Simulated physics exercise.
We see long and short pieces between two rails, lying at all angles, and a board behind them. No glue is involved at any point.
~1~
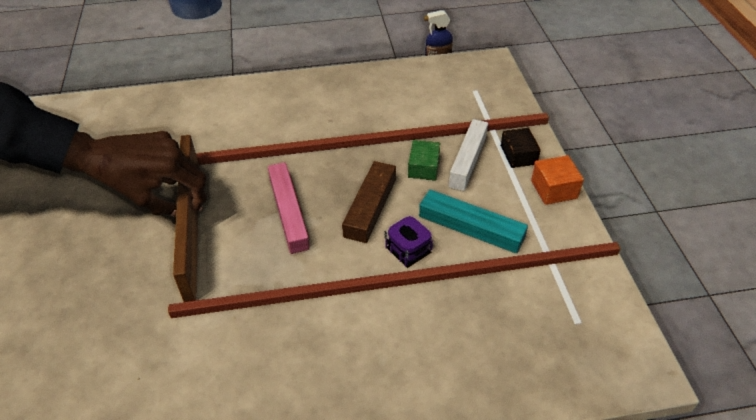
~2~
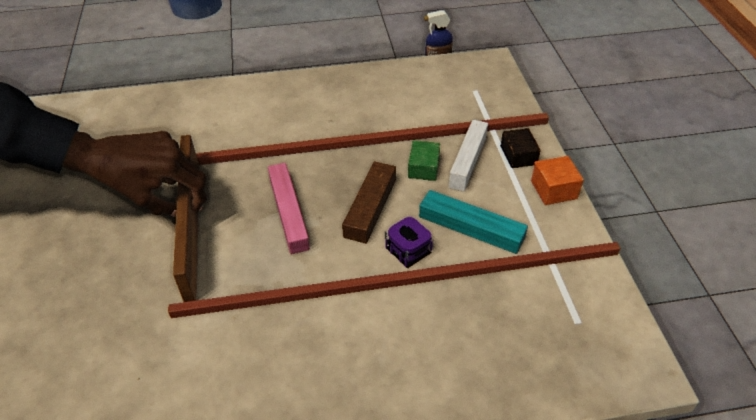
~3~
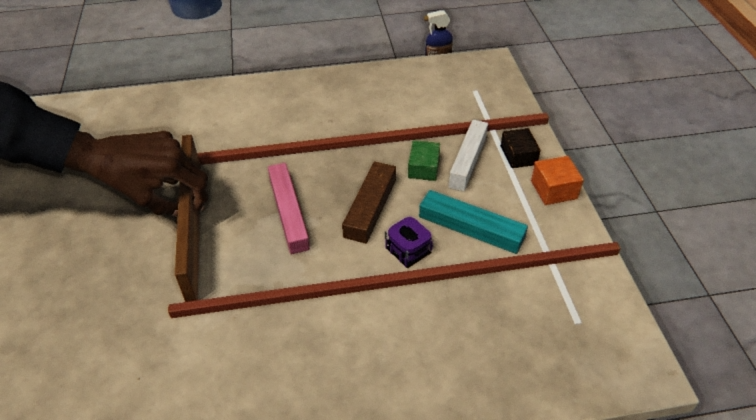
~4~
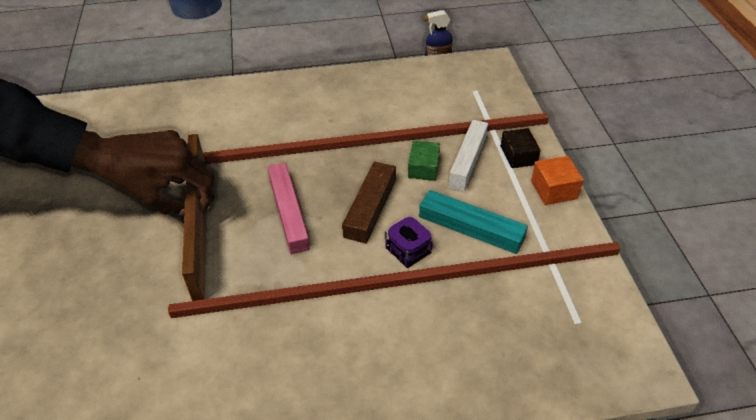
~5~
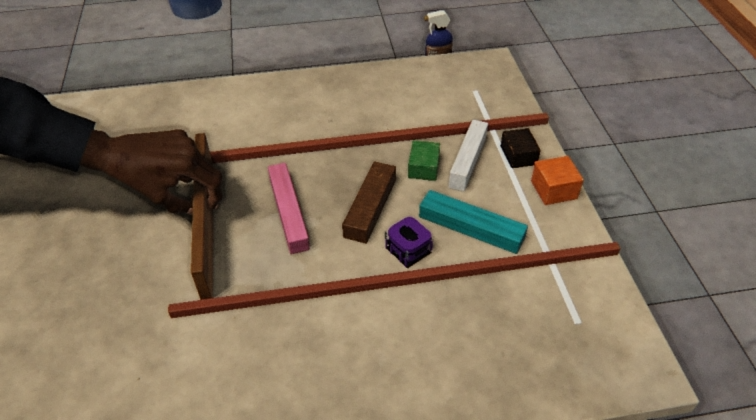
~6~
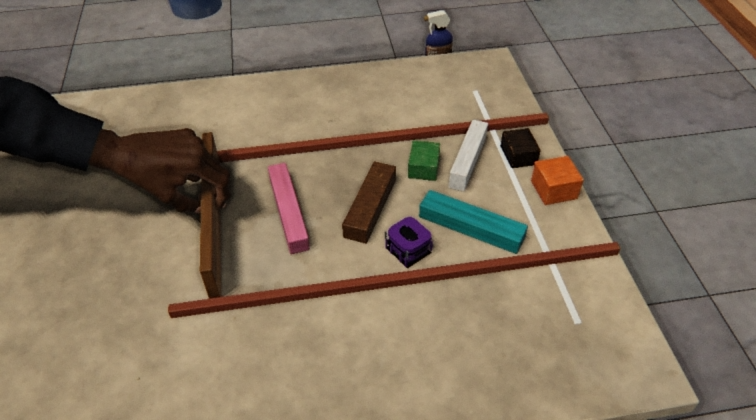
A hand in a dark sleeve grips a brown board standing at the left end of two reddish rails on a beige tabletop, seen from above at an angle over grey tiles. Between the rails lie pink, brown, green, purple, white and turquoise pieces, with black and orange blocks beyond a white line at right. The board stays nearly still, then slides slightly right, touching nothing, while the pieces and view stay still.
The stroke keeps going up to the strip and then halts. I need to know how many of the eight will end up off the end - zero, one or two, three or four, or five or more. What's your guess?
You'd see three or four pieces leave the end and fall.
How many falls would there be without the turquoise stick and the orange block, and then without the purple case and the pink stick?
Taking the two tries in turn, it comes to 2 and 2.
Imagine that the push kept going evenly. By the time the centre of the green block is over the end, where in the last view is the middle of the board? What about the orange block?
The middle is at (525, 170) when it's the green block, and at (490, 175) when it's the orange block.
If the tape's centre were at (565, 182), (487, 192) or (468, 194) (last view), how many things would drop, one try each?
6, 1, 0.
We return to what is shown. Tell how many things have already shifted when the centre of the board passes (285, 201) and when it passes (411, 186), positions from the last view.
At that stage 1; at the next, 6.
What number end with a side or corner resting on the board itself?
The count is 2.
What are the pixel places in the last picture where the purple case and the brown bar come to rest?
Roughly (558, 230), and the other roughly (547, 176).
A little later, none off yet; orange block at rest near (556, 180); black block at rest near (520, 148); white bar at rest near (469, 154).
When it is over, the number that fall off is three or four; down, white bar, black block and orange block.
